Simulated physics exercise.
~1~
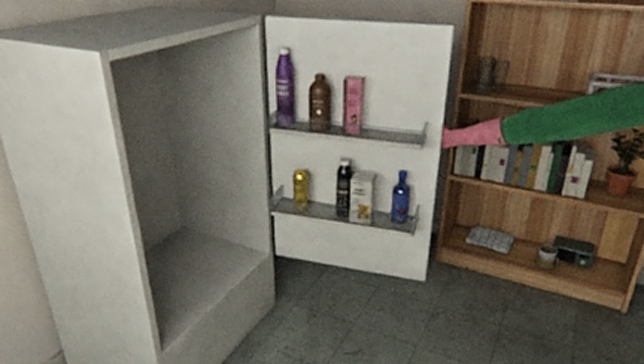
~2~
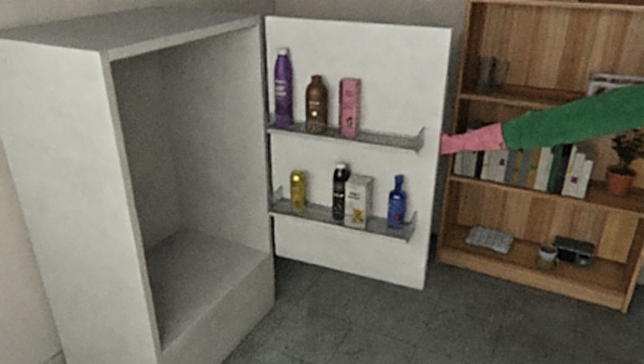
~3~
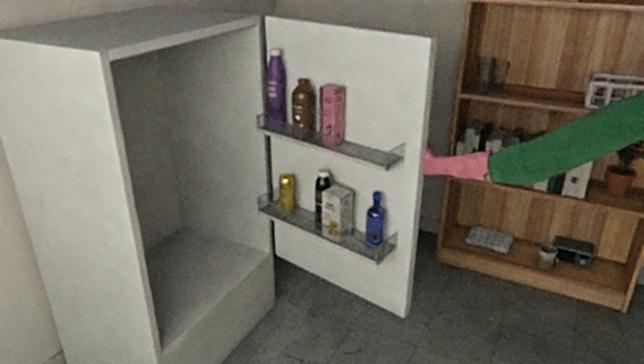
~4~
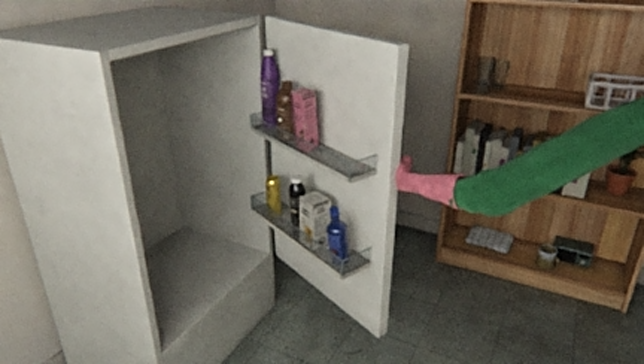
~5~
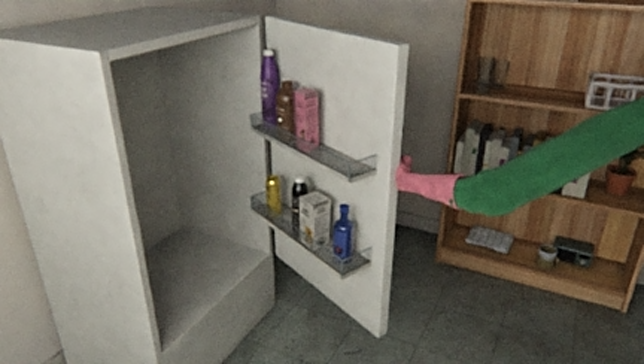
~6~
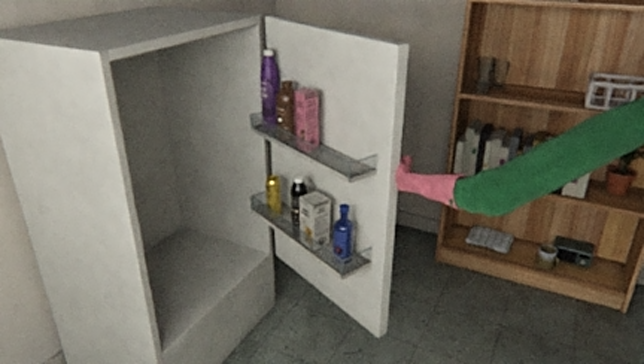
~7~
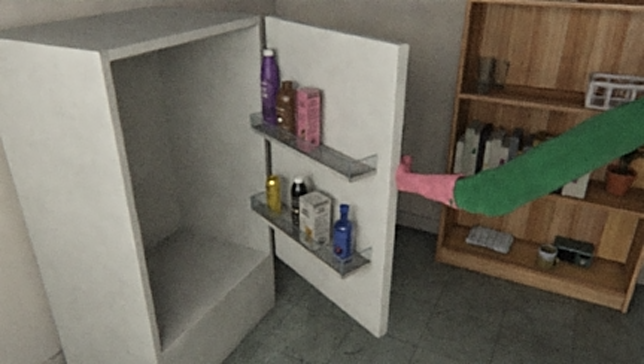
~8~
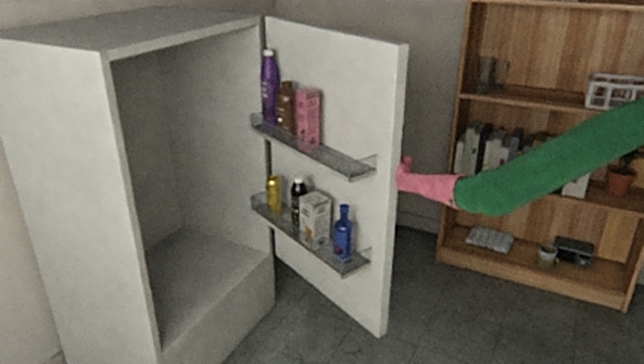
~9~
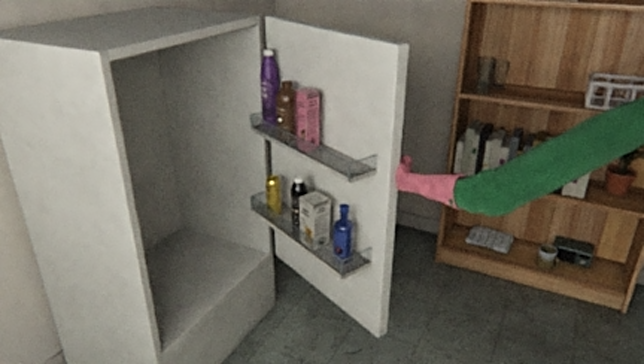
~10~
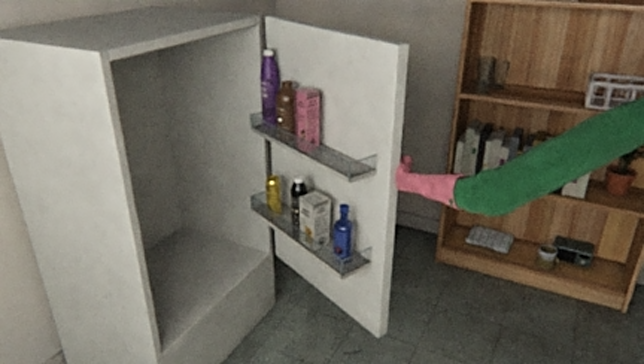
A gloved hand swings the white cooler door partly inward, and its bottles and cartons stay racked.
